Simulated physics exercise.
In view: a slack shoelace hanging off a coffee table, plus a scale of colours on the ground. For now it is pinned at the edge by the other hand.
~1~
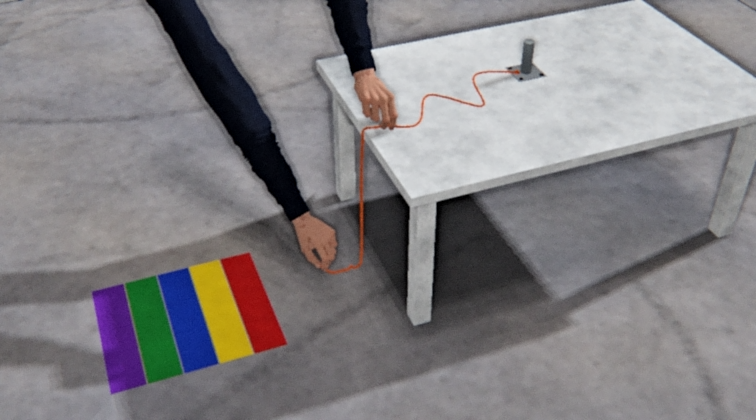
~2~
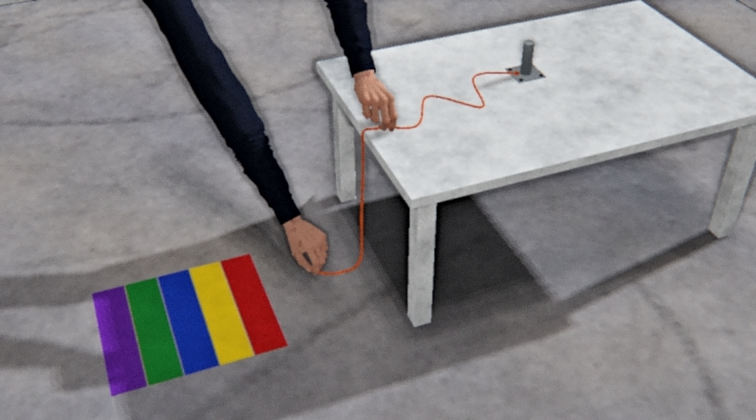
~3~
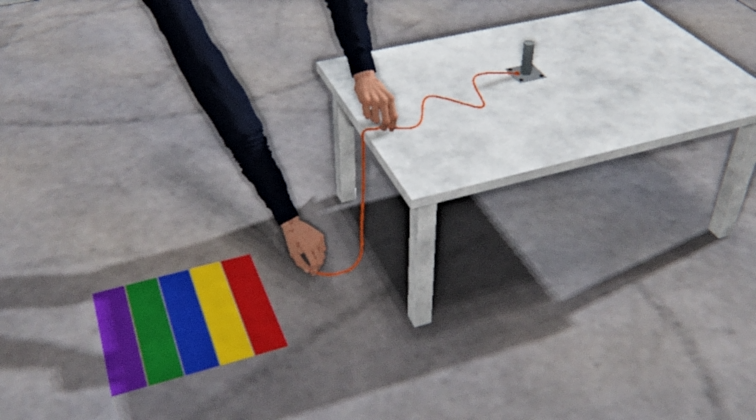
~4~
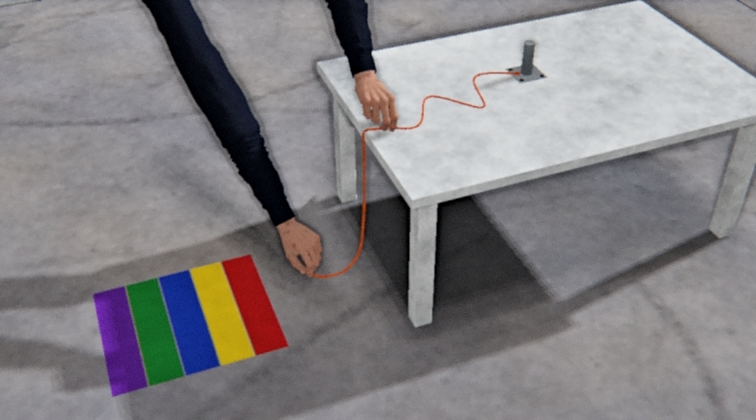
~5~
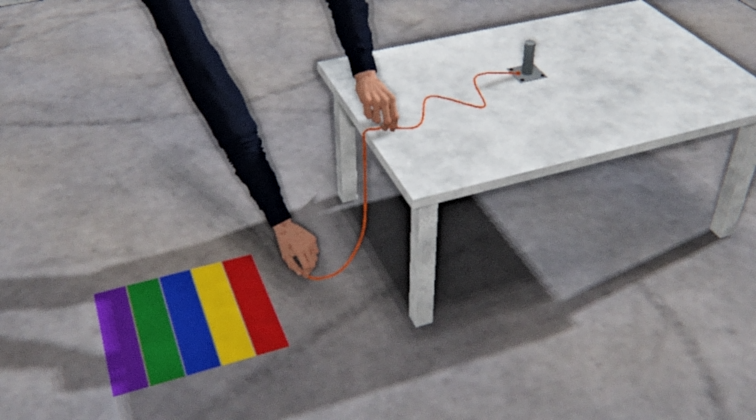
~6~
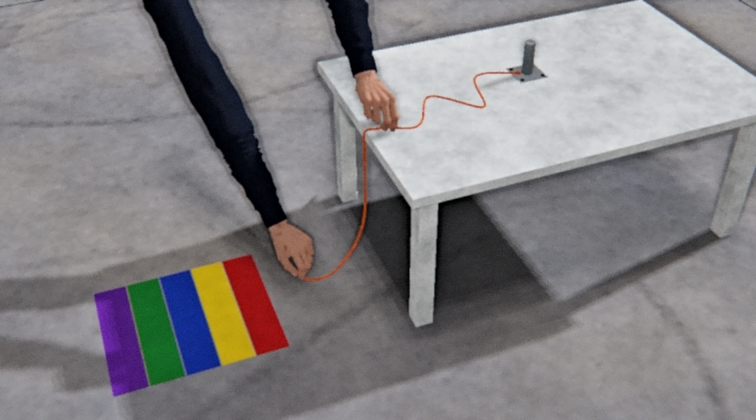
A person in dark sleeves reaches in from the upper left, seen from above at an angle, beside a white coffee table on a grey, marbled floor. One hand pins an orange-red shoelace at the table's left edge, its wavy length running back to a small grey post, while five stripes, purple, green, blue, yellow and red, lie at lower left. The lower hand draws the hanging end slightly leftward and down, bending the lace into a smoother curve, as the camera stays still.
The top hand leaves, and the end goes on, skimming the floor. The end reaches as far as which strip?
As far as the purple strip.
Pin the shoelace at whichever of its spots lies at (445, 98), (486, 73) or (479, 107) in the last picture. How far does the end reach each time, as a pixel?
They end up at (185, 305), (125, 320) and (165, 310).
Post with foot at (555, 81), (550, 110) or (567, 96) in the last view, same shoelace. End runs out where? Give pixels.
Try by try: (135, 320), (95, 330) and (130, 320).
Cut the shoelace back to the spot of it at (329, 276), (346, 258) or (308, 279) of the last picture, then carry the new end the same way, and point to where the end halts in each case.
In that order: (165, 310), (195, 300) and (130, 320).
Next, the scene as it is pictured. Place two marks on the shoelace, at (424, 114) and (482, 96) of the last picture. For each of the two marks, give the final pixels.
(354, 136) and (450, 98), roughly.
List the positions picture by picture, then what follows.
End (322, 266); red (264, 330); yellow (231, 340); blue (196, 349); green (161, 359); purple (125, 369), in the first frame.
End (312, 270); shoelace through (485, 73) (476, 107) (422, 109) (371, 129) (362, 191) (362, 252), in the second frame.
End (310, 271), in the third frame.
End (307, 272); shoelace through (485, 74) (477, 107) (423, 109) (372, 130) (364, 191) (358, 253), in the fourth frame.
End (303, 274), in the fifth frame.
End (298, 275); shoelace through (486, 73) (477, 107) (424, 109) (373, 129) (365, 191) (350, 253), in the sixth frame.
A little later, end near (186, 305); over blue.
Next, end near (141, 316); over green.
When it is tight, end near (114, 323); over purple. It gets as far as the purple strip.
